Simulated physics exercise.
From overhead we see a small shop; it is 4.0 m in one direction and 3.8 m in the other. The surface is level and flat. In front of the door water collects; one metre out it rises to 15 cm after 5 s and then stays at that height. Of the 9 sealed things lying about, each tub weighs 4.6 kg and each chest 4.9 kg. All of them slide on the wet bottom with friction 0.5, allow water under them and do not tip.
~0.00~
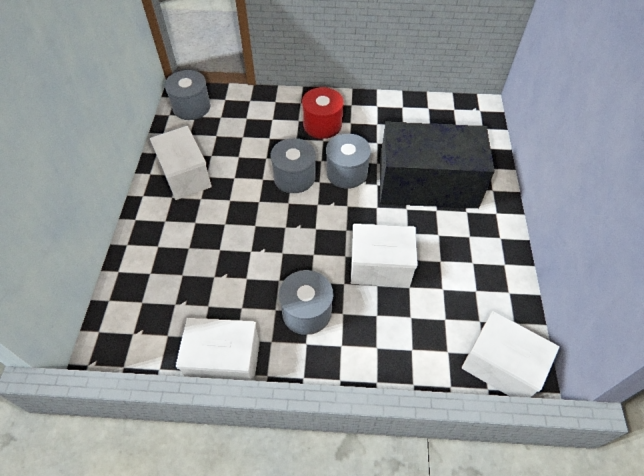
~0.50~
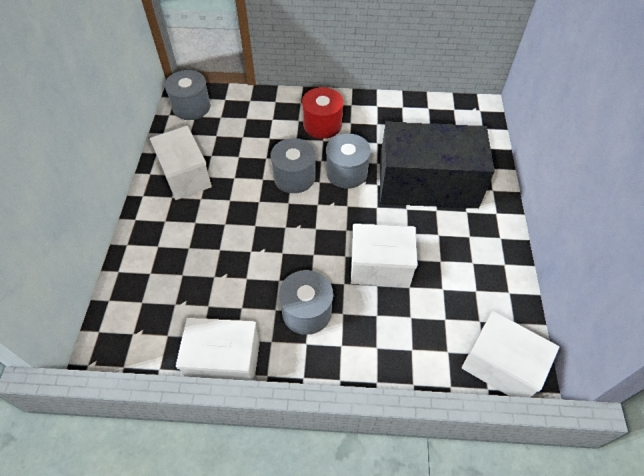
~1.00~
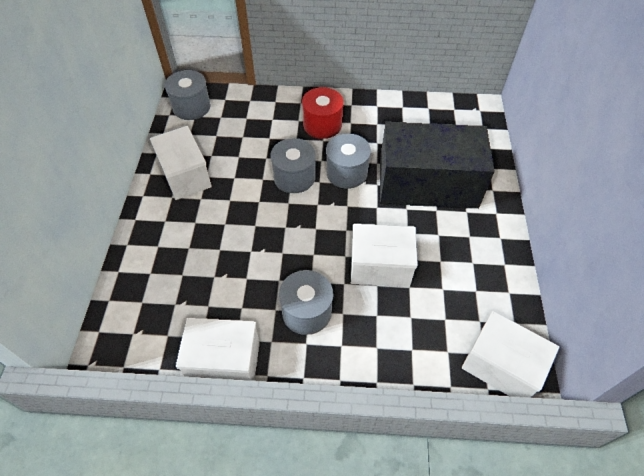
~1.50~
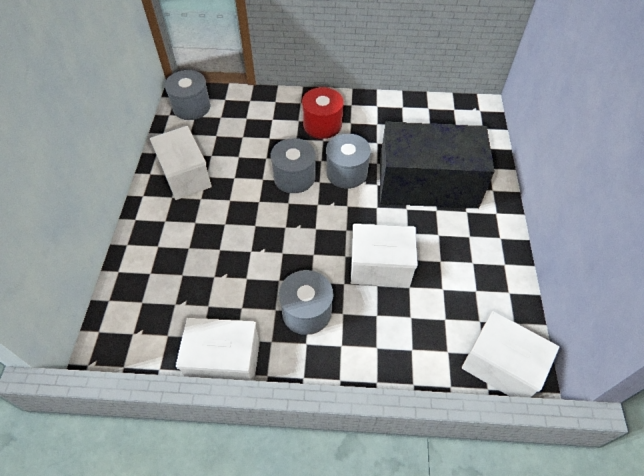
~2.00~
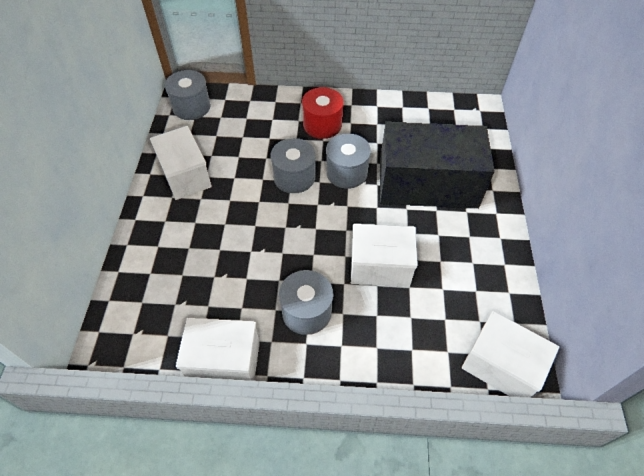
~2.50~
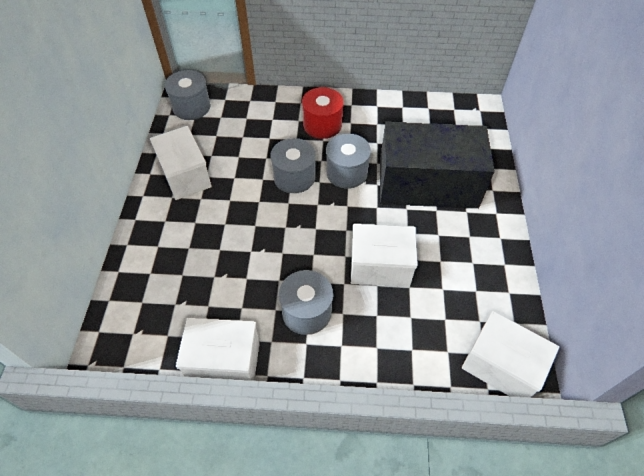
Small checker-floored room with grey tubs, a red tub and boxes staying still as pale blue-green water rises outside the door.
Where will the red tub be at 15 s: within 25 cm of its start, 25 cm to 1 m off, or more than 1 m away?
It will likely barely go anywhere.
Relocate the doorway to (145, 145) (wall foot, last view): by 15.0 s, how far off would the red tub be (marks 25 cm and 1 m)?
Then the red tub gets carried off.
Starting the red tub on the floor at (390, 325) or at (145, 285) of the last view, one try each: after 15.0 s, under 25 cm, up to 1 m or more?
The first time it wanders far off, the second time it wanders far off.
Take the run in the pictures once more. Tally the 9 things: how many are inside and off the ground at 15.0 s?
That would be 7 of them.
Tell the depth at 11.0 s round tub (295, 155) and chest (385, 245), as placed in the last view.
Some 3 cm at the first, some 3 cm at the second.
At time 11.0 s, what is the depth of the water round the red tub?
Depth approx. 1 cm.
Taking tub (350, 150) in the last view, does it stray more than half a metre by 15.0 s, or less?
That one is smaller.
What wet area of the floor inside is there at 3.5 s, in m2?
My estimate is roughly 0.5 m2.
After 3.5 s the red tub is near (323, 101), 0.0 m from its start, aground; 0 afloat.
After 6.8 s the red tub is near (323, 101), 0.0 m from its start, aground; 2 afloat.
After 11.0 s the red tub is near (323, 101), 0.0 m from its start, aground; 5 afloat.
After 15.0 s the red tub is near (323, 101), 0.0 m from its start, aground; 7 afloat.
